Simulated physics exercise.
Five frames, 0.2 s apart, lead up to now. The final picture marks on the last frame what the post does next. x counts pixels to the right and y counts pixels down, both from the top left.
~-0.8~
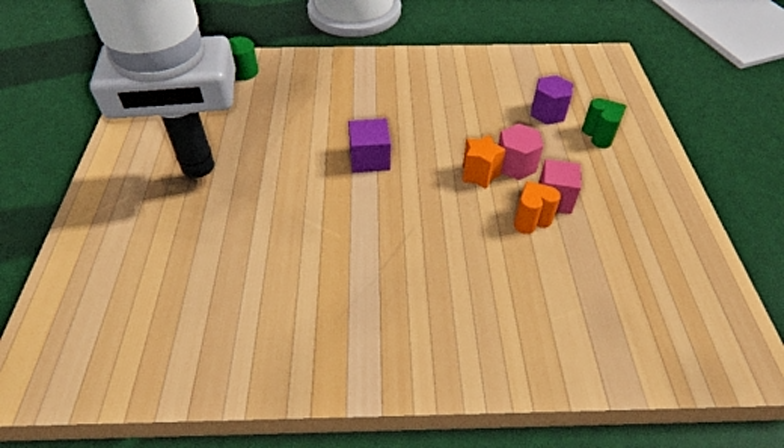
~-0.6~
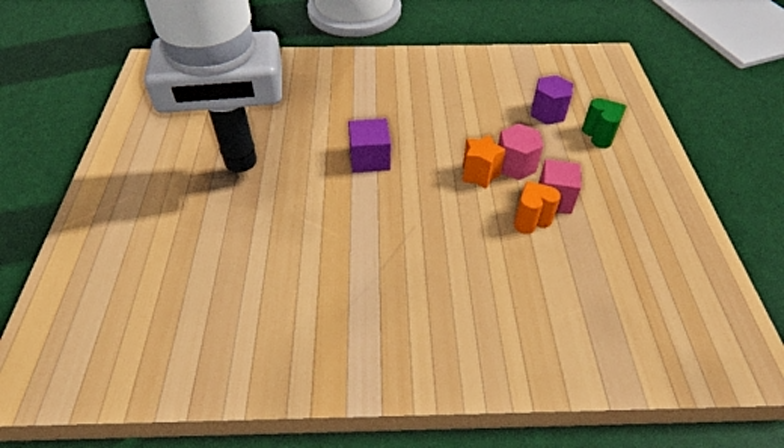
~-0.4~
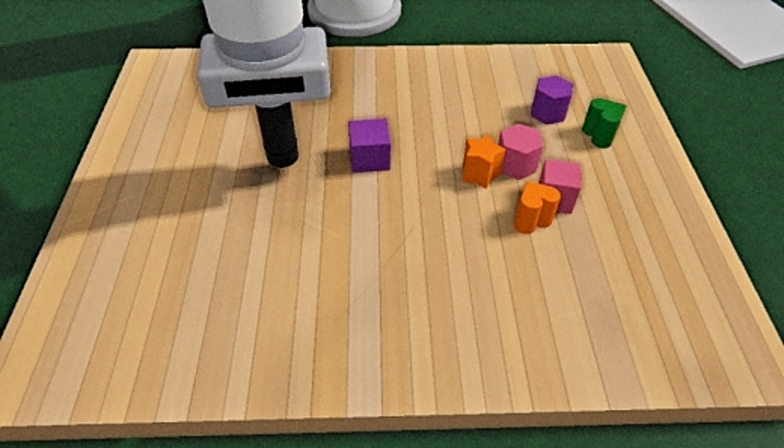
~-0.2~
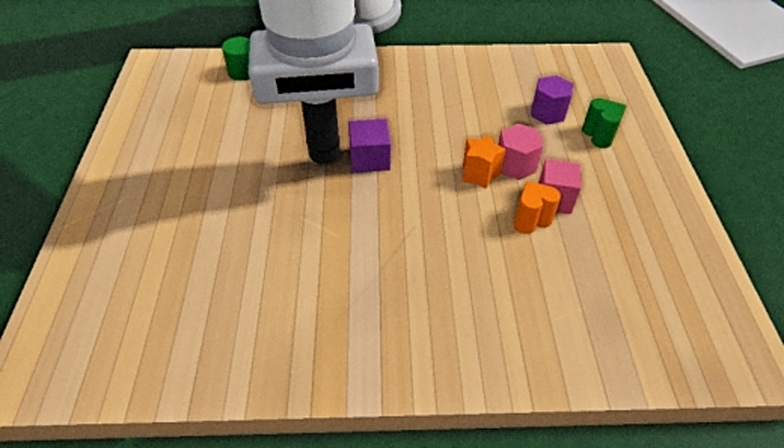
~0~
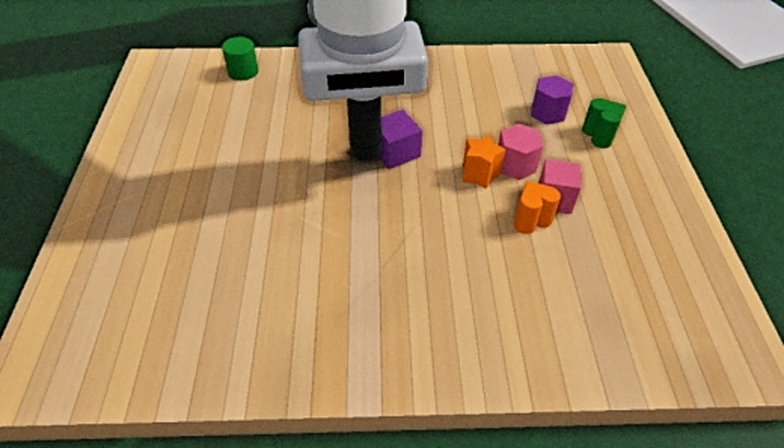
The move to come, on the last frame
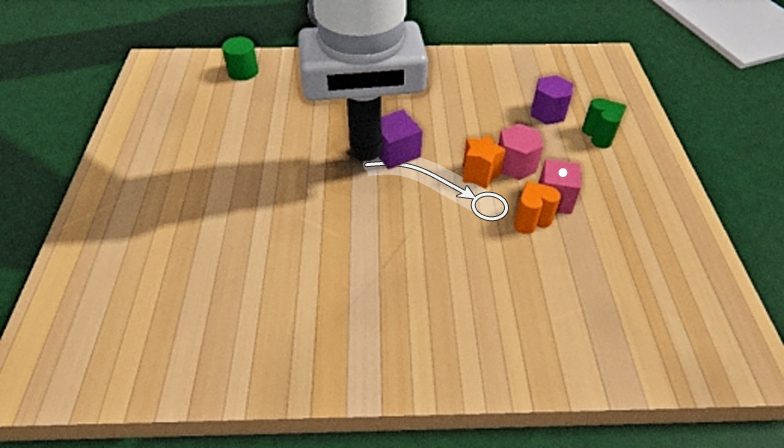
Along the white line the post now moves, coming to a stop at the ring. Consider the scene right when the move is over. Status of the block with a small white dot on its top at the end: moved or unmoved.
By then it is still where it was.
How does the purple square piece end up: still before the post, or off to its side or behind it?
Expect to find it next to or behind the post.
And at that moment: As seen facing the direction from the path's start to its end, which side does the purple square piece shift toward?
It moves over to the left.
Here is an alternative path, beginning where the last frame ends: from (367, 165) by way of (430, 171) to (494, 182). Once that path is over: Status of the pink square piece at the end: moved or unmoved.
Here's my answer: The pink square piece remains in position.
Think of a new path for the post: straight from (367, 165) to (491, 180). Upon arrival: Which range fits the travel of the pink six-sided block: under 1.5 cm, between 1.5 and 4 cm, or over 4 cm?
It goes 1.5 to 4 cm.
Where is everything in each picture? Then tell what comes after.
Post tip (199, 168); block tops, purple square piece (369, 131); orange star-shaped block (484, 147); pink six-sided block (522, 138); pink square piece (563, 173), in the first picture.
Post (241, 163); blocks unchanged, in the second picture.
Post (283, 158); blocks unchanged, in the third picture.
Post (325, 154); blocks unchanged, in the fourth picture.
Post (366, 152); purple square piece (396, 125); orange star-shaped block (484, 147); pink six-sided block (522, 138); pink square piece (563, 173), in the fifth picture.
Path on the board, from (367, 165) through (411, 167) and (450, 185) to (490, 206); the dot is on the pink square piece.
The first path, step by step. One third of the way, post (413, 154); purple square piece (426, 118), turned 40° anticlockwise.
Two thirds of the way, post (453, 172); purple square piece (426, 118), turned 40° anticlockwise.
At the end, post (492, 193); purple square piece (426, 118), turned 40° anticlockwise; orange star-shaped block (502, 156), turned 70° anticlockwise; pink six-sided block (527, 135); pink square piece in place.
